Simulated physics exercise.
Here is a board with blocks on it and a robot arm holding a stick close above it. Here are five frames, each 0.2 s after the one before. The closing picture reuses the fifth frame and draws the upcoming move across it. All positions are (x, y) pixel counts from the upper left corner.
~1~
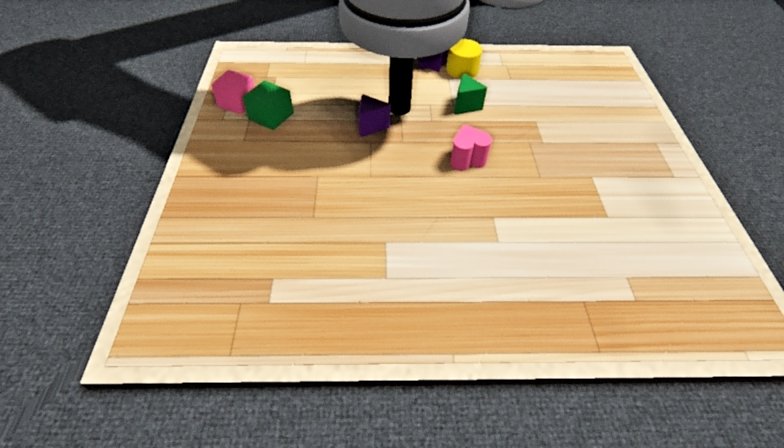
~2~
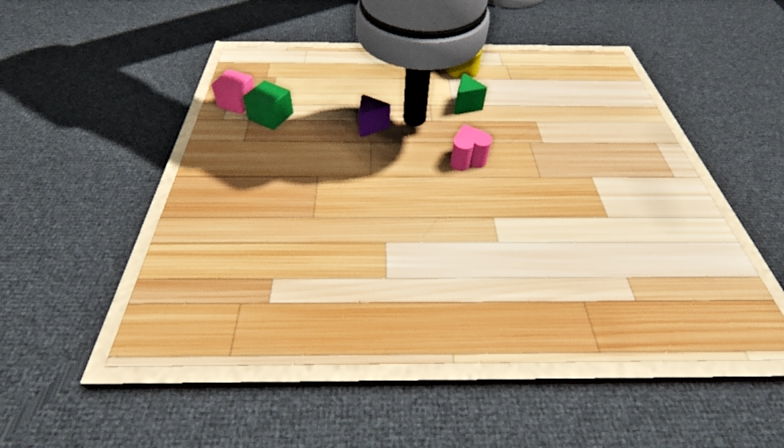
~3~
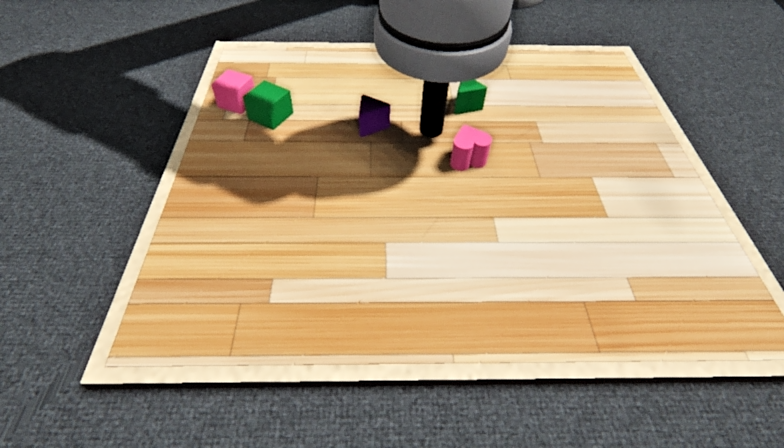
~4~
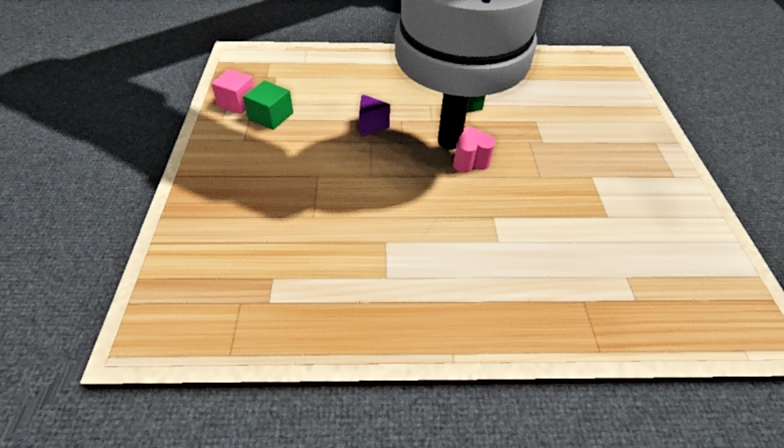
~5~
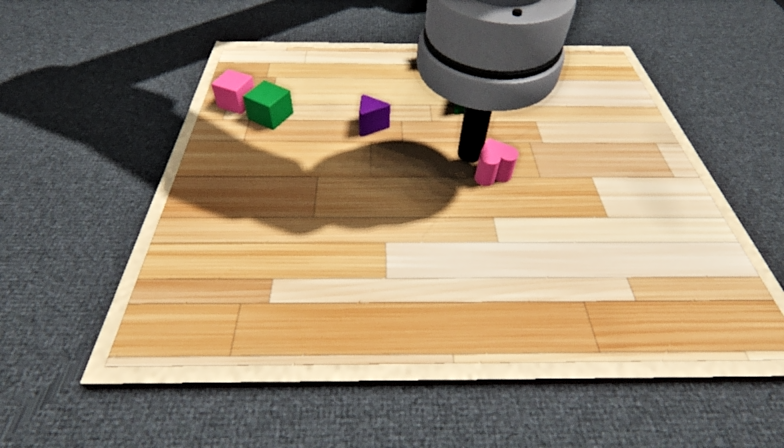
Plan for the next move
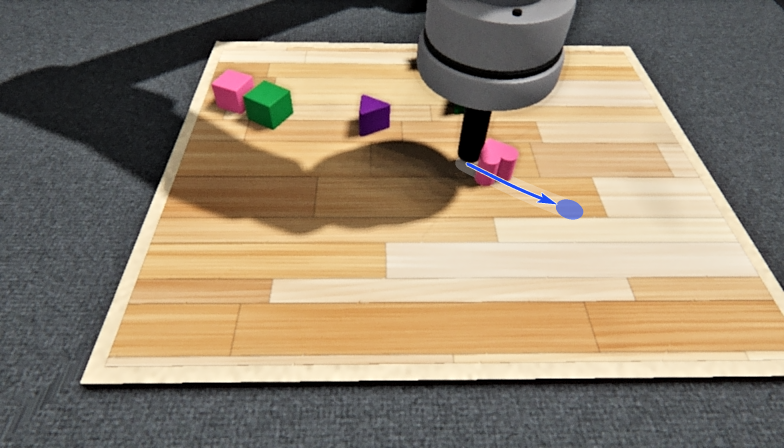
At the start, a robot arm holds a black stick over a wooden board, among pink, green, purple and yellow blocks near the far side. The stick moves right and toward the viewer, reaches the pink heart block and pushes it a short way in the same direction.
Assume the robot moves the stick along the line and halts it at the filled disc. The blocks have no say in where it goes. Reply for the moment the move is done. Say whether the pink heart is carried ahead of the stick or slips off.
Final position: Ahead.
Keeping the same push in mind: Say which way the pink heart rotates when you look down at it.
Seen from overhead, it turns clockwise.
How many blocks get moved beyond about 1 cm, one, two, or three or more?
The result: One block.
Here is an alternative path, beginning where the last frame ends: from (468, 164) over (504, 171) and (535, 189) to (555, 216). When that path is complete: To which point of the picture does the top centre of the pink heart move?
Most likely (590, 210).
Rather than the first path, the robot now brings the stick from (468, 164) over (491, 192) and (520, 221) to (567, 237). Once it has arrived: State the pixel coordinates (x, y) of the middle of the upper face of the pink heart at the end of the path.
About (528, 168).
The drawn path runs from (468, 164) over (516, 187) to (570, 209).
What follows on the original path. One third of the way, stick at (502, 172); pink heart at (532, 169).
Two thirds of the way, stick at (536, 187); pink heart at (567, 187), turned 15° clockwise.
At the end, stick at (573, 201); pink heart at (605, 205), turned 35° clockwise.
